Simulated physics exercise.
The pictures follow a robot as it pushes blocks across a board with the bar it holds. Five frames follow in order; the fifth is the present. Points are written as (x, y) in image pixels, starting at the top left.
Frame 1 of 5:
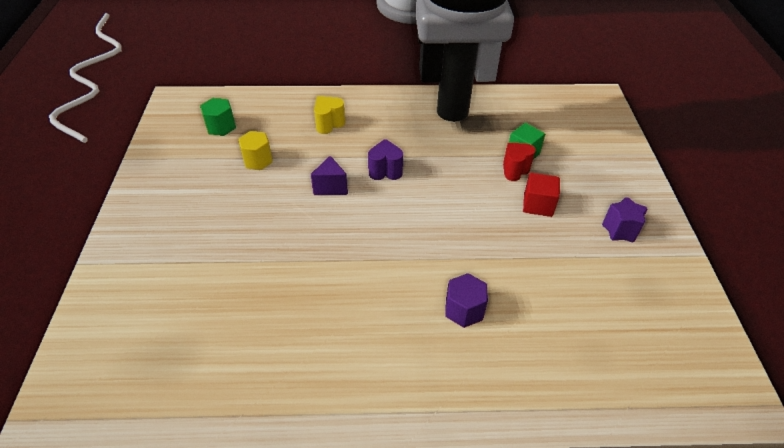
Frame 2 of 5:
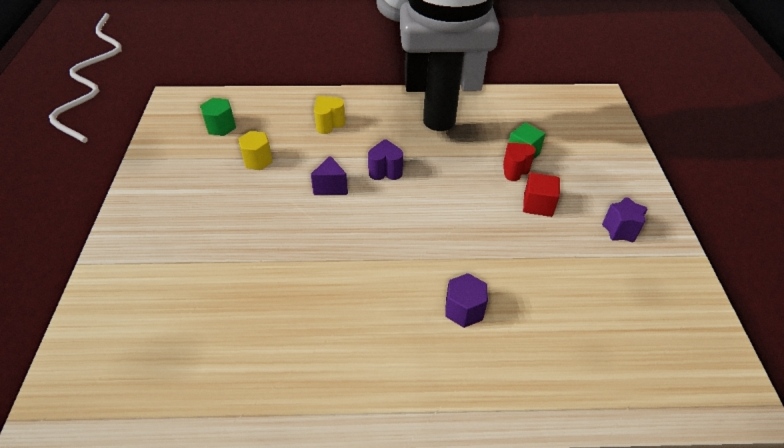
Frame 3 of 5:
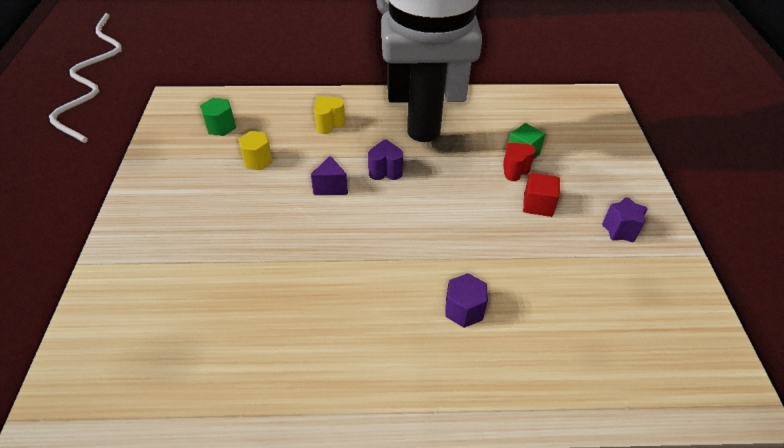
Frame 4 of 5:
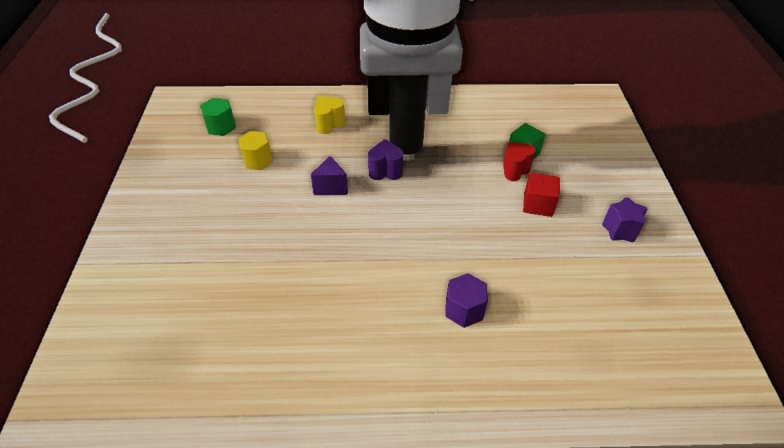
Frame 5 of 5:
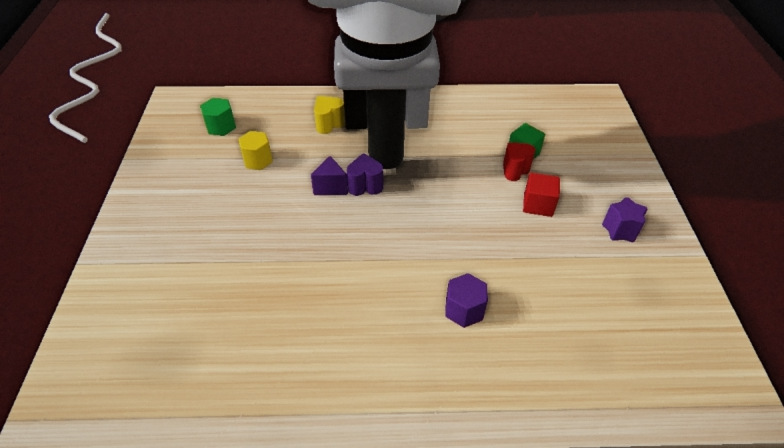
A black cylindrical bar on a grey robot arm hangs over the far edge of a pale wooden board, seen from above by a still camera. Green and yellow blocks sit at the far left, purple ones near the middle and right, and red and green ones right of centre. The bar slides left and nearer, then pushes the purple heart a short way left against the purple triangular block.
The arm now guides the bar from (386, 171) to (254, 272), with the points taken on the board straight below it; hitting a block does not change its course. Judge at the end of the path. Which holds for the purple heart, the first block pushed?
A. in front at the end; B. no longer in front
It's A.
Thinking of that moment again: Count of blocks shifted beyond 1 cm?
Answer: 2.
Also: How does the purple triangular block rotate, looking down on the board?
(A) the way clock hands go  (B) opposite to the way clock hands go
It's A.
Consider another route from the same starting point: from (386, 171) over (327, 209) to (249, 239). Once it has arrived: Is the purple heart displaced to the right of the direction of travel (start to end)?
In short: No.
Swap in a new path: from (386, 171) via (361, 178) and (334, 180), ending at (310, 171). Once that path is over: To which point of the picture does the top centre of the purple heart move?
In the picture, it is at (339, 182).
What follows on the original path. One third of the way, bar (345, 189); purple triangular block (319, 172), turned 65° clockwise; purple heart (321, 200).
Two thirds of the way, bar (301, 222); purple triangular block (316, 173), turned 75° clockwise; purple heart (274, 235).
At the end, bar (251, 260); purple triangular block (316, 173), turned 75° clockwise; purple heart (219, 276).
